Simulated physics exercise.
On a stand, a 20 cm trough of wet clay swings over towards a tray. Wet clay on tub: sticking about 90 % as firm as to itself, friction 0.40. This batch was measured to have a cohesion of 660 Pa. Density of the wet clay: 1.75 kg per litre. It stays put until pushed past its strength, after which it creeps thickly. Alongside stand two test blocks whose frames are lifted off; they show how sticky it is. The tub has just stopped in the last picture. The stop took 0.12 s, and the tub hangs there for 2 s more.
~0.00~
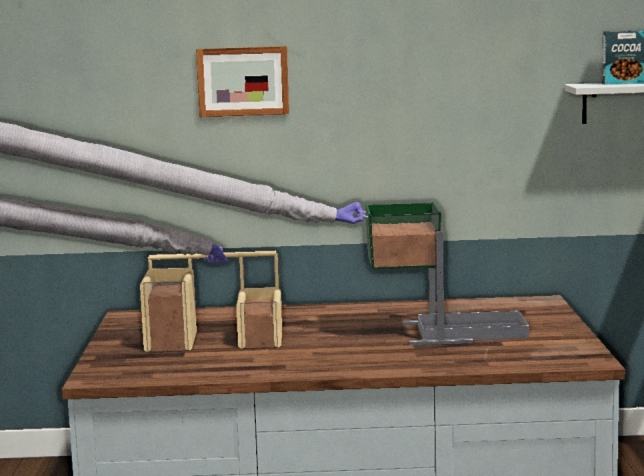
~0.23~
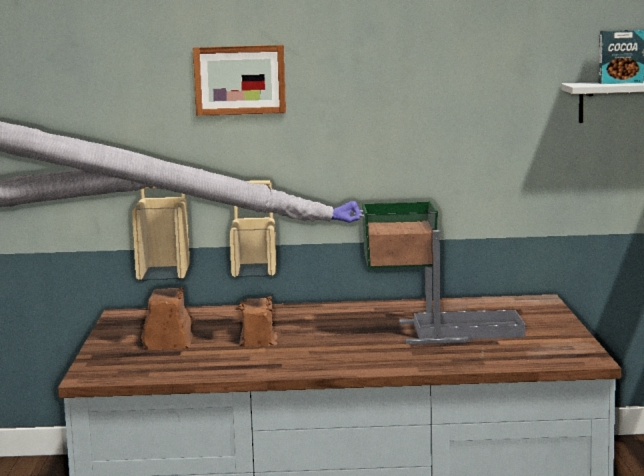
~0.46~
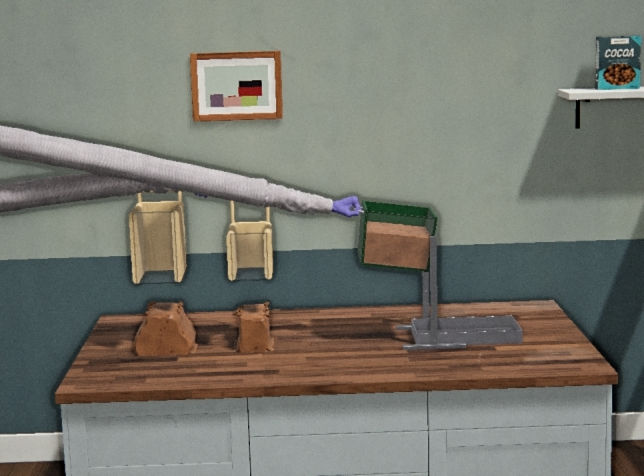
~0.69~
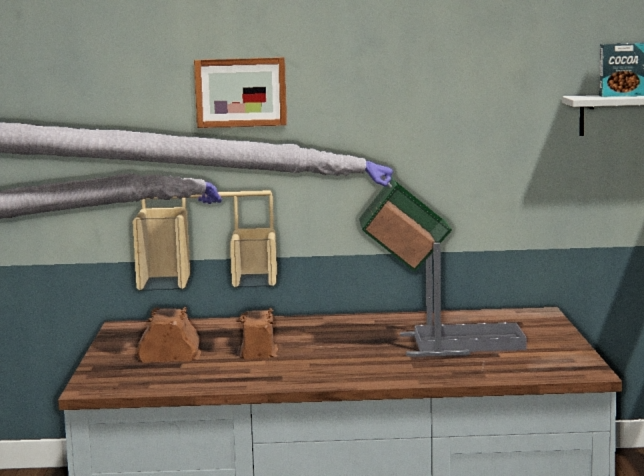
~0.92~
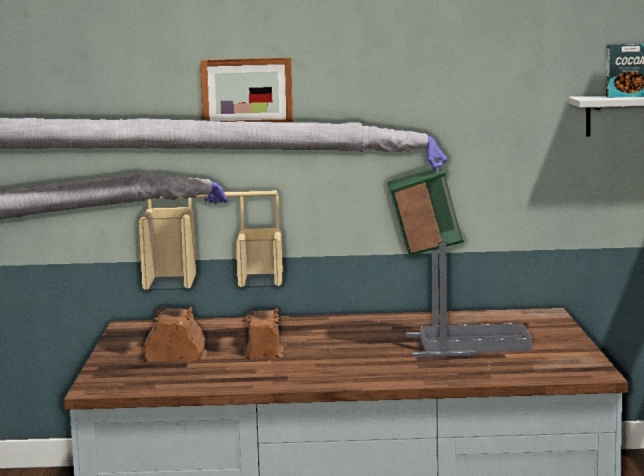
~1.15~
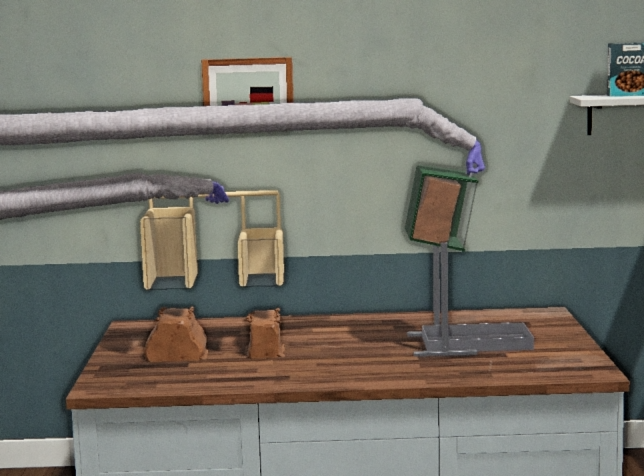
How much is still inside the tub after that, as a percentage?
Close to 42 % is still inside the tub.
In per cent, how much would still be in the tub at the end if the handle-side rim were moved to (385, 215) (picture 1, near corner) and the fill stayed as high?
That would leave about 50 % in the tub.
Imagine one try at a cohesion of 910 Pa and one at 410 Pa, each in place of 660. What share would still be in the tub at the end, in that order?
About 45 % first, about 40 % second.
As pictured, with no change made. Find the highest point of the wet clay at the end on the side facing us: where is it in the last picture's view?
On the near face, the top ends up close to (434, 218).
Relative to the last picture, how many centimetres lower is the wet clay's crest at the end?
Roughly 14 cm.
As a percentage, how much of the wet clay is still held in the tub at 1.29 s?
Tub contents: Around 100 %.
By 1.29 s, the tub is at 102 degrees and holds 98 %.
By 1.46 s, the tub is at 102 degrees and holds 47 %.
By 1.63 s, the tub is at 102 degrees and holds 42 %.
By 1.80 s, the tub is at 102 degrees and holds 42 %.
By 3.15 s, at the end, the tub is at 102 degrees and holds 42 %.
